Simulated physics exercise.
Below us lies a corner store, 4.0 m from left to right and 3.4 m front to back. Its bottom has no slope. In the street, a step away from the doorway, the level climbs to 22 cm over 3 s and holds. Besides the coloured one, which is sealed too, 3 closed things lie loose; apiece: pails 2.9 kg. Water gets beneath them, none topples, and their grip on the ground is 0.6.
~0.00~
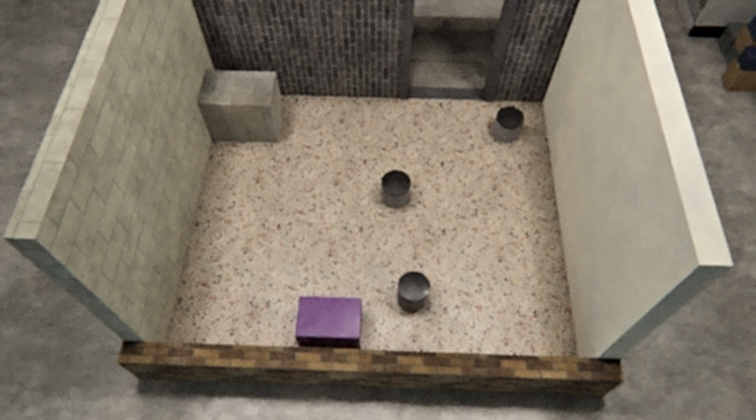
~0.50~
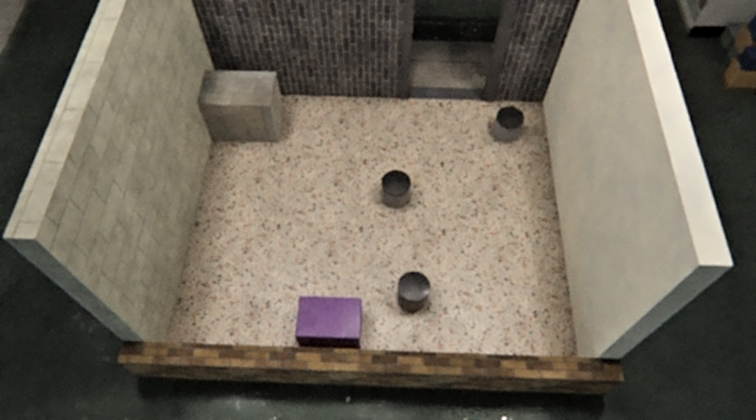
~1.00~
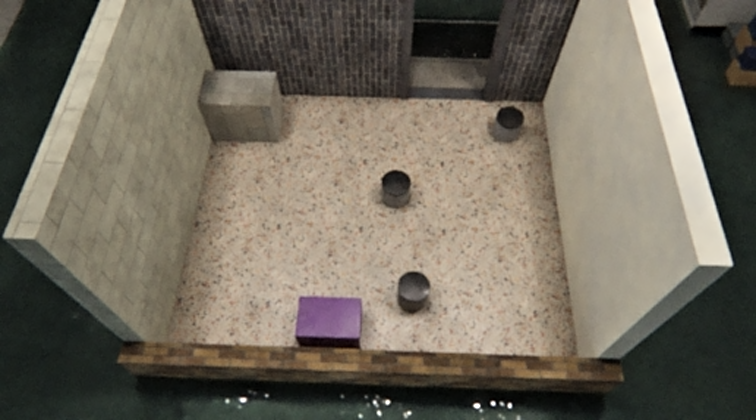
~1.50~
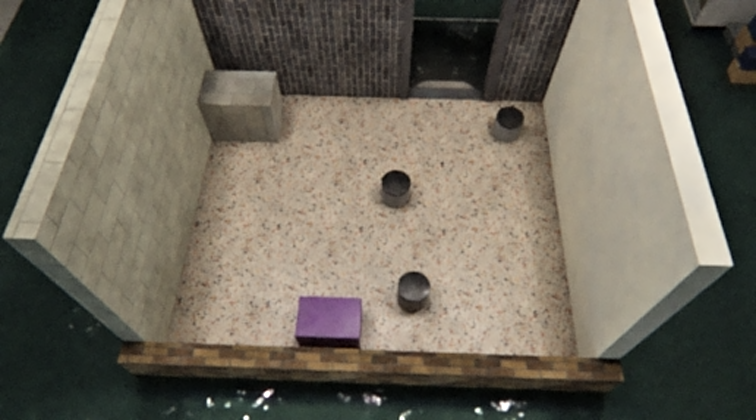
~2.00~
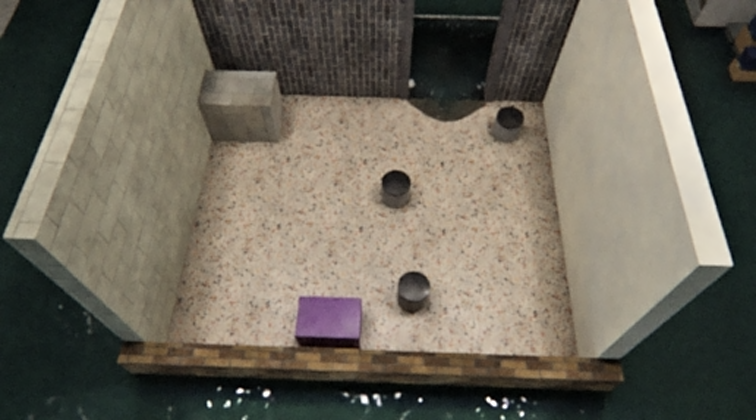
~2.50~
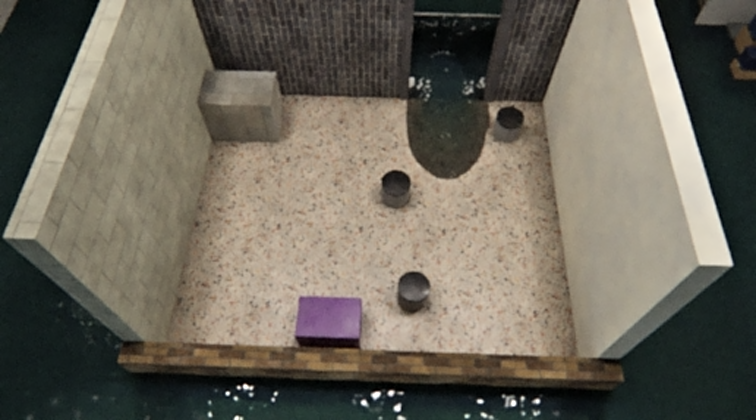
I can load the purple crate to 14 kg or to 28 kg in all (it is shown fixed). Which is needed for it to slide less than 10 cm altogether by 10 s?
I expect that only the larger load is enough.
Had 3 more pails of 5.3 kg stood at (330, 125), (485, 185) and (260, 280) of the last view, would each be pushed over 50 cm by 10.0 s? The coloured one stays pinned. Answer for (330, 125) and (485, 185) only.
In turn: Short of it, past it.
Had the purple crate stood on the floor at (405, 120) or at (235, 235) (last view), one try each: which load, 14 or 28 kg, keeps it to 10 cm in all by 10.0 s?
In turn: Neither is enough; neither is enough.
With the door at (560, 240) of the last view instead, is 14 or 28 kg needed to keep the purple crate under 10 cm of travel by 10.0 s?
Then only the larger load is enough.
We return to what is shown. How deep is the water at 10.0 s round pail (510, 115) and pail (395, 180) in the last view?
Roughly 6 and 7 cm.
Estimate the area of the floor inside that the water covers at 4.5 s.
Some 9.5 m2.
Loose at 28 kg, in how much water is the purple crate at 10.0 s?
About 10 cm.
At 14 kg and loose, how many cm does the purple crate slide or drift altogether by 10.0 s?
Some 140 cm in all.
After 3.5 s the purple crate would be 0 cm from its start with 14 kg and 0 cm from its start with 28 kg; 0 cm of water round it then.
After 4.5 s the purple crate would be 0 cm from its start with 14 kg and 0 cm from its start with 28 kg; 1 cm of water round it then.
After 7.0 s the purple crate would be 46 cm from its start with 14 kg and 0 cm from its start with 28 kg; 8 cm of water round it then.
After 10.0 s the purple crate would be 110 cm from its start with 14 kg and 0 cm from its start with 28 kg; 10 cm of water round it then.
